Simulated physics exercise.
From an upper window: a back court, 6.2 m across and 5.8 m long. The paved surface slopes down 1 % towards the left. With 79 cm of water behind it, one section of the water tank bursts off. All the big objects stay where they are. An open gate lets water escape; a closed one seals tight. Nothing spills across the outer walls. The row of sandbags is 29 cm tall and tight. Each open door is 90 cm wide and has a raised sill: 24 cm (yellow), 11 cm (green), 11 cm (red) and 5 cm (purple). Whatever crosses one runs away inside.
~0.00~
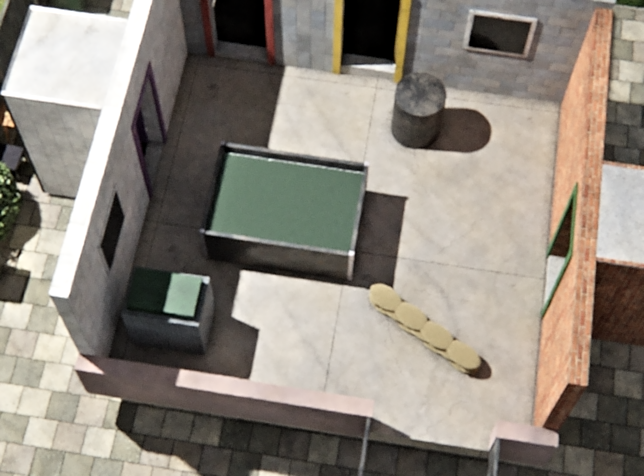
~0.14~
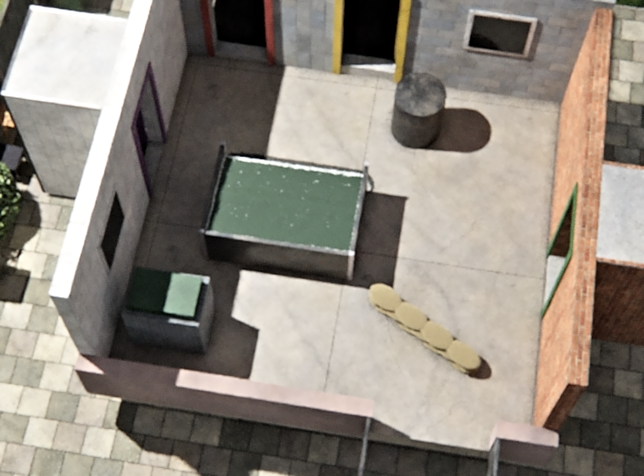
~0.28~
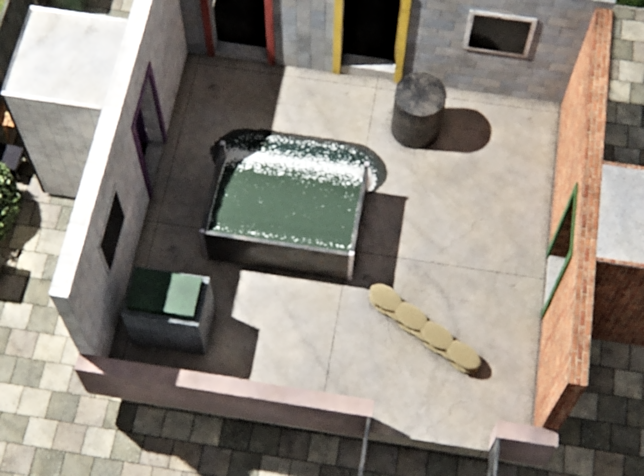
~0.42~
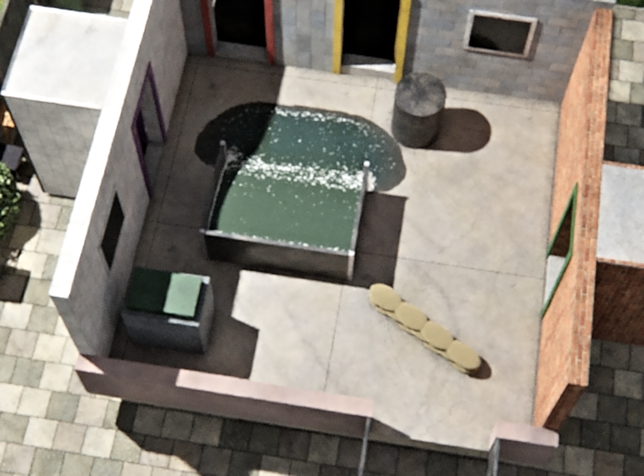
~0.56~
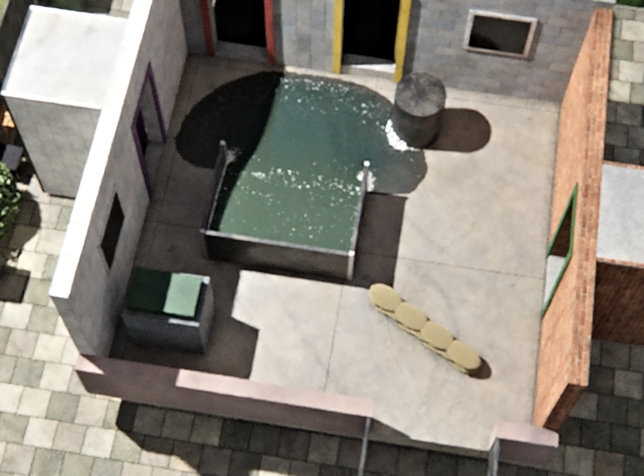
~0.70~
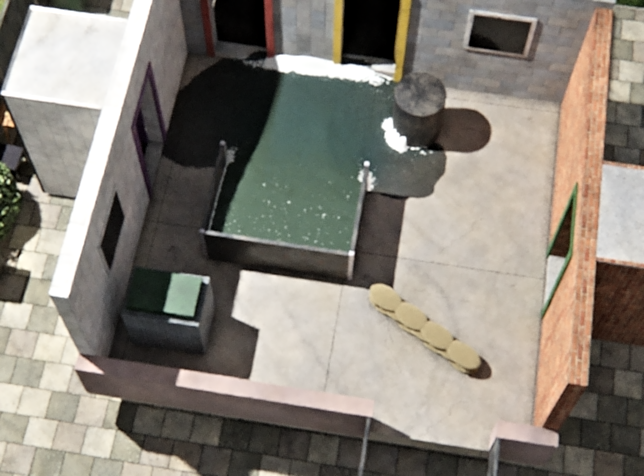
Green water pours from the far side of the tank and spreads across the paved court.
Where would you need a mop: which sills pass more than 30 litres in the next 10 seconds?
Within that time: At the yellow door it exceeds the limit; at the green door it does not reach the limit; at the red door it goes over the limit; at the purple door it exceeds the limit.
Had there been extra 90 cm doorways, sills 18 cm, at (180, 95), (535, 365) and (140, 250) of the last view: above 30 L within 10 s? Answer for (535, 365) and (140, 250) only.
In that order: Below, not over.
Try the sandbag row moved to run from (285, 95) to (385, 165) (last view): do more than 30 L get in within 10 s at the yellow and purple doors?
Against that limit: Yellow below, purple past it.
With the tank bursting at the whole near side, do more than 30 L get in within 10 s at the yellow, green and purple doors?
Against that limit: Yellow below, green not over, purple not over.
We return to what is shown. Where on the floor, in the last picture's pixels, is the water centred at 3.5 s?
Around (312, 152).
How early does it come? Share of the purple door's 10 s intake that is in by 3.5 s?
About 10 per cent.
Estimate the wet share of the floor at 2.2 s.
Near 35 per cent is wet.
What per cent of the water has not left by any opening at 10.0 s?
Roughly 76 in a hundred.
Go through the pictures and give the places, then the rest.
In the first picture, the water tank at (286, 200) is whole and still, 79 cm deep.
In the second picture, the front is at (370, 189), 1.2 m from the gap on the water tank's far side; 0.6 m2 of floor is under water; 79 cm left at the back of the water tank.
In the third picture, water pours out on the water tank's far side and has run 1.4 m, to (222, 144); typically 14 cm deep outside, 71 cm at the water tank's back.
In the fourth picture, the front is at (392, 145), 1.7 m from the gap on the water tank's far side; 3.5 m2 of floor is under water; 67 cm left at the back of the water tank.
In the fifth picture, water pours out on the water tank's far side and has run 2.1 m, to (240, 83); typically 10 cm deep outside, 65 cm at the water tank's back.
In the sixth picture, water pours out on the water tank's far side and has run 2.6 m, to (230, 60); typically 10 cm deep outside, 56 cm at the water tank's back.
After 1.4 s water covers 30 % of the floor and is deepest (49 cm) near (314, 78); yellow door 46 cm at the sill, 55 L in, green door not reached, red door 31 cm at the sill, 66 L in, purple door 2 cm at the sill, 0 L in.
After 2.2 s water covers 35 % of the floor and is deepest (41 cm) near (187, 60); yellow door 31 cm at the sill, 120 L in, green door not reached, red door 28 cm at the sill, 156 L in, purple door 1 cm at the sill, 0 L in.
After 3.5 s water covers 55 % of the floor and is deepest (23 cm) near (184, 69); yellow door 16 cm at the sill, 130 L in, green door 2 cm at the sill, 0 L in, red door 20 cm at the sill, 239 L in, purple door 9 cm at the sill, 7 L in.
After 6.0 s water covers 85 % of the floor and is deepest (18 cm) near (108, 362); yellow door 7 cm at the sill, 131 L in, green door 4 cm at the sill, 0 L in, red door 11 cm at the sill, 272 L in, purple door 9 cm at the sill, 39 L in.
After 10.0 s water covers 95 % of the floor and is deepest (9 cm) near (323, 88); yellow door 9 cm at the sill, 131 L in, green door 4 cm at the sill, 0 L in, red door 7 cm at the sill, 273 L in, purple door 7 cm at the sill, 59 L in.
